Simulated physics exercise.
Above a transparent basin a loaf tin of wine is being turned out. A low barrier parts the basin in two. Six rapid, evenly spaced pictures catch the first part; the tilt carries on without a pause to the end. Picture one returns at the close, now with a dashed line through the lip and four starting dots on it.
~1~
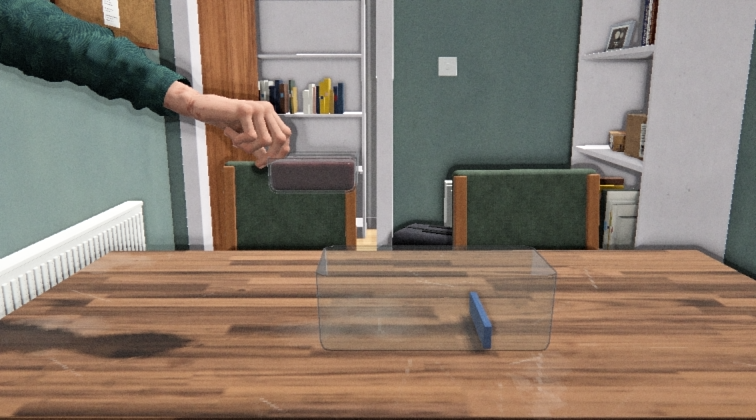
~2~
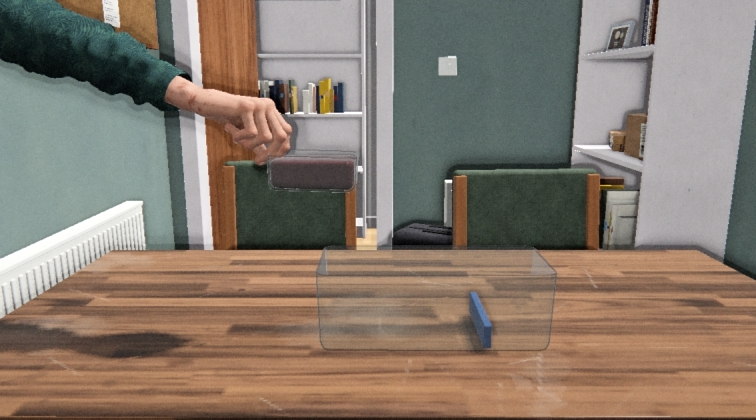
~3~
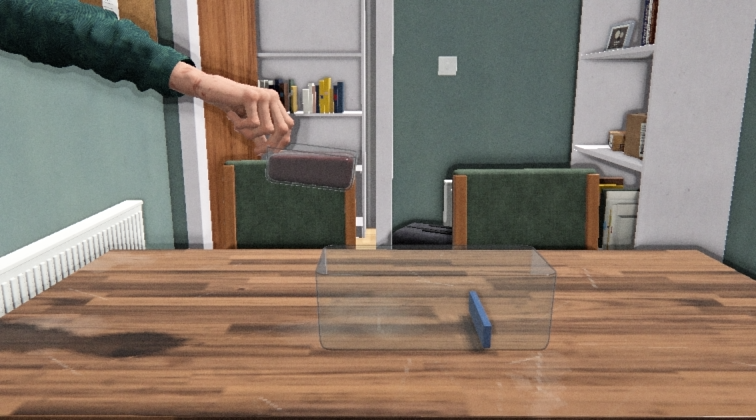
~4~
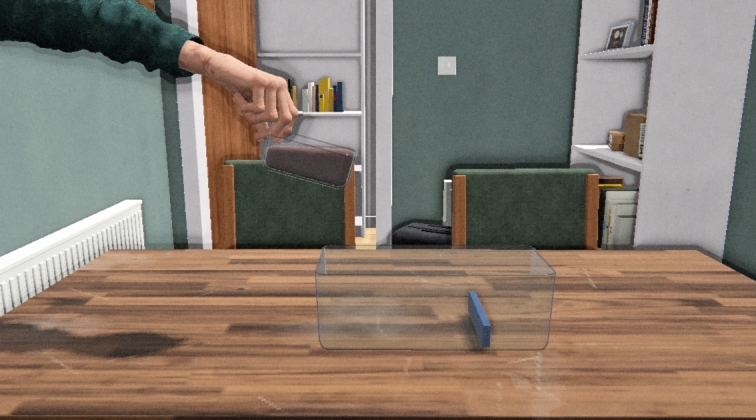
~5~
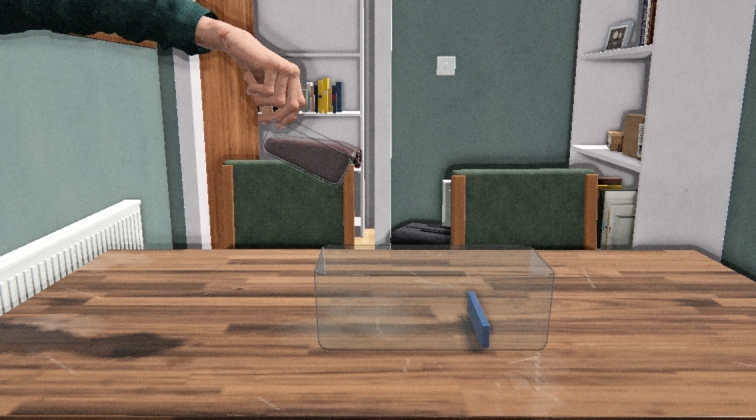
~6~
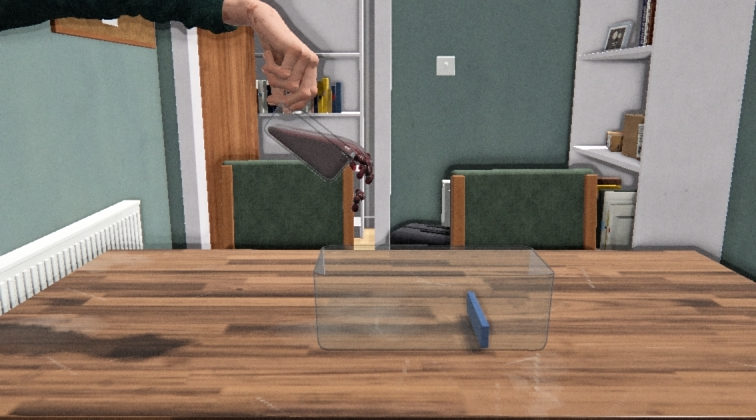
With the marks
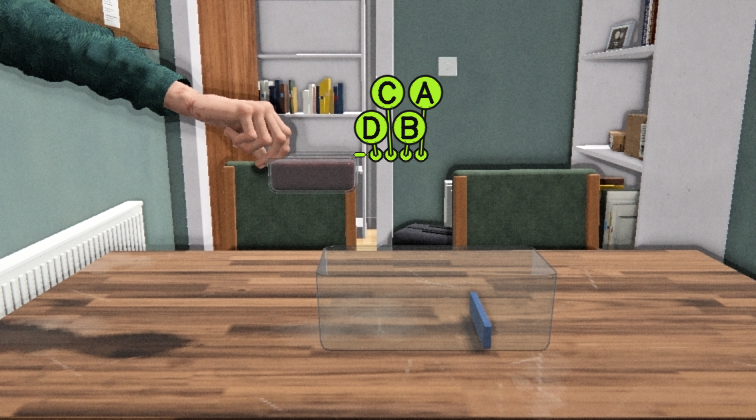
A hand held a loaf tin of dark wine above a clear basin with a low blue barrier inside, then gradually tilted it to the right until wine slipped over the lip in dark drops.
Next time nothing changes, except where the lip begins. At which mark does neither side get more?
Take B.
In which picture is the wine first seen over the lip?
In picture 4.
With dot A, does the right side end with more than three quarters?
No, it does not.
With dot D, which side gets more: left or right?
The left one.
In lime, A at (420, 154); B at (405, 154); C at (390, 154); D at (375, 154).
With A, about 35 % ends left of the wall and 63 % right of it.
With B, about 46 % ends left of the wall and 51 % right of it; 3 % is lost outside.
With C, about 76 % ends left of the wall and 22 % right of it.
With D, about 91 % ends left of the wall and 7 % right of it.
